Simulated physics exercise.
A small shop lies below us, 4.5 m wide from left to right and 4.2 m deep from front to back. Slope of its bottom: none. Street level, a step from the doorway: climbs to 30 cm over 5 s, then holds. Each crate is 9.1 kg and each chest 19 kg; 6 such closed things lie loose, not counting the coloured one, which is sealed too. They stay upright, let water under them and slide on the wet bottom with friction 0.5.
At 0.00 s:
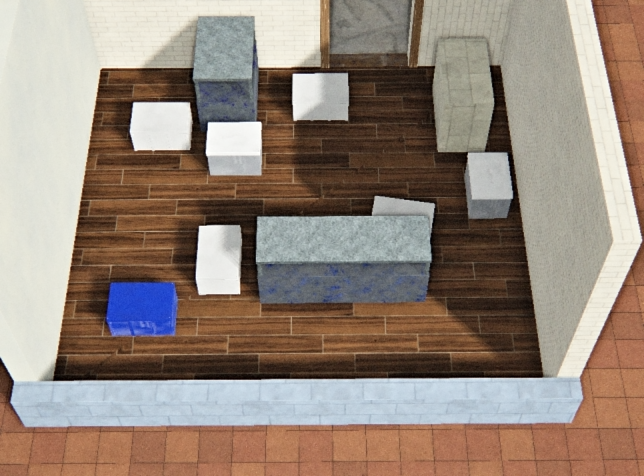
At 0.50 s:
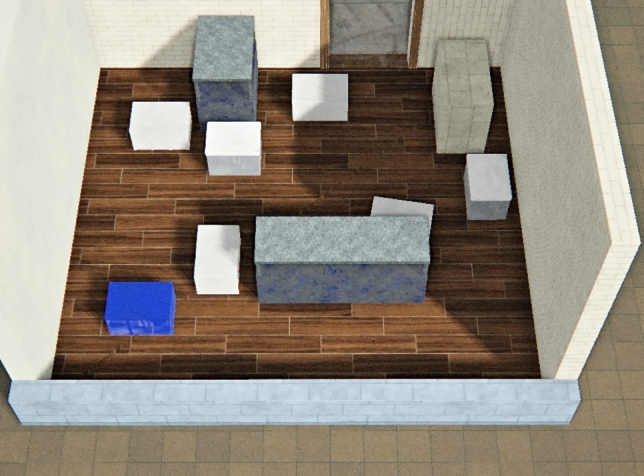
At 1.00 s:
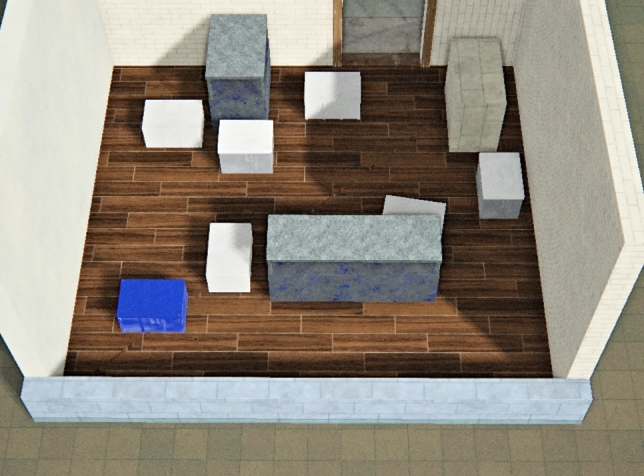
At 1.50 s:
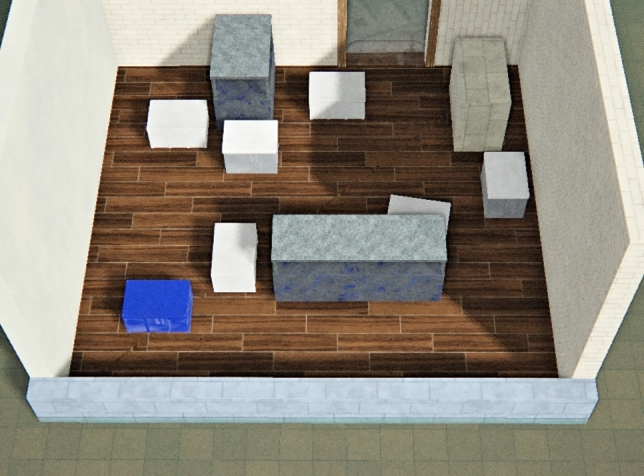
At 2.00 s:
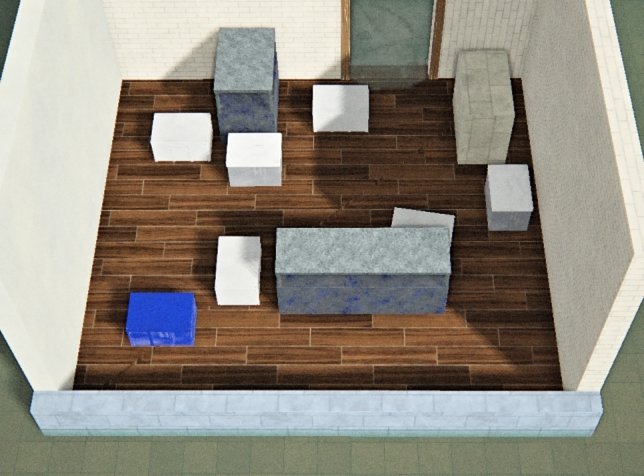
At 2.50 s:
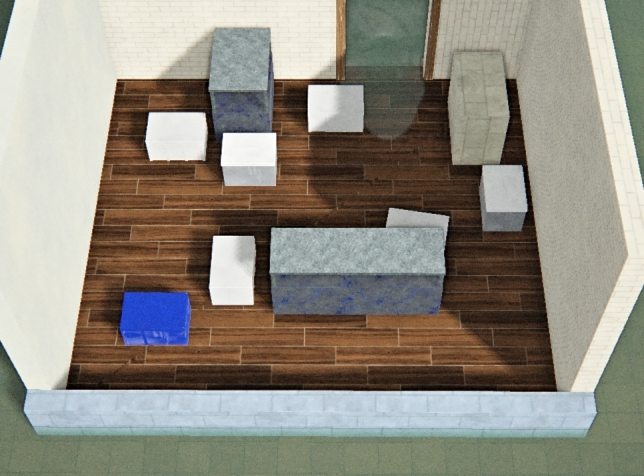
The clip shows a small room seen from above, with a blue crate, pale boxes and a long counter staying still on dark floorboards, while the view shifts slightly and a thin sheet of water spreads inside the doorway.
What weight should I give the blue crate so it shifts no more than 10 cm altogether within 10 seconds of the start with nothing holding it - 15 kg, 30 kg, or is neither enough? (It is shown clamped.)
You need 30 kg.
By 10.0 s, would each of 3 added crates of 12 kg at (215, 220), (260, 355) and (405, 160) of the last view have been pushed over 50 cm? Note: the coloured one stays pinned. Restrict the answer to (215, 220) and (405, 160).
The first is further, the second further.
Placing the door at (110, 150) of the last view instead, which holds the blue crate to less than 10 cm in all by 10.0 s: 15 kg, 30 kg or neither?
The light one suffices.
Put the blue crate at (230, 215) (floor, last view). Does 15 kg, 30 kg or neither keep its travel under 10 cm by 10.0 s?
Note: None OK.
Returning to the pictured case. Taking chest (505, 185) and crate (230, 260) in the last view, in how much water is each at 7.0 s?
First roughly 4 cm, second roughly 4 cm.
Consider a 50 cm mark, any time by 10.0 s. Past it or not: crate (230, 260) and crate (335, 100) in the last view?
In sequence, exceeded; exceeded.
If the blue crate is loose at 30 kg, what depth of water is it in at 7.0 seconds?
Something like 1 centimetres.
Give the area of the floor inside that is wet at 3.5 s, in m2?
Wet: Near 3.0 m2.
After 3.5 s the blue crate would be 0 cm from its start with 15 kg and 0 cm from its start with 30 kg; 0 cm of water round it then.
After 4.5 s the blue crate would be 0 cm from its start with 15 kg and 0 cm from its start with 30 kg; 0 cm of water round it then.
After 7.0 s the blue crate would be 1 cm from its start with 15 kg and 0 cm from its start with 30 kg; 1 cm of water round it then.
After 10.0 s the blue crate would be 45 cm from its start with 15 kg and 0 cm from its start with 30 kg; 8 cm of water round it then.
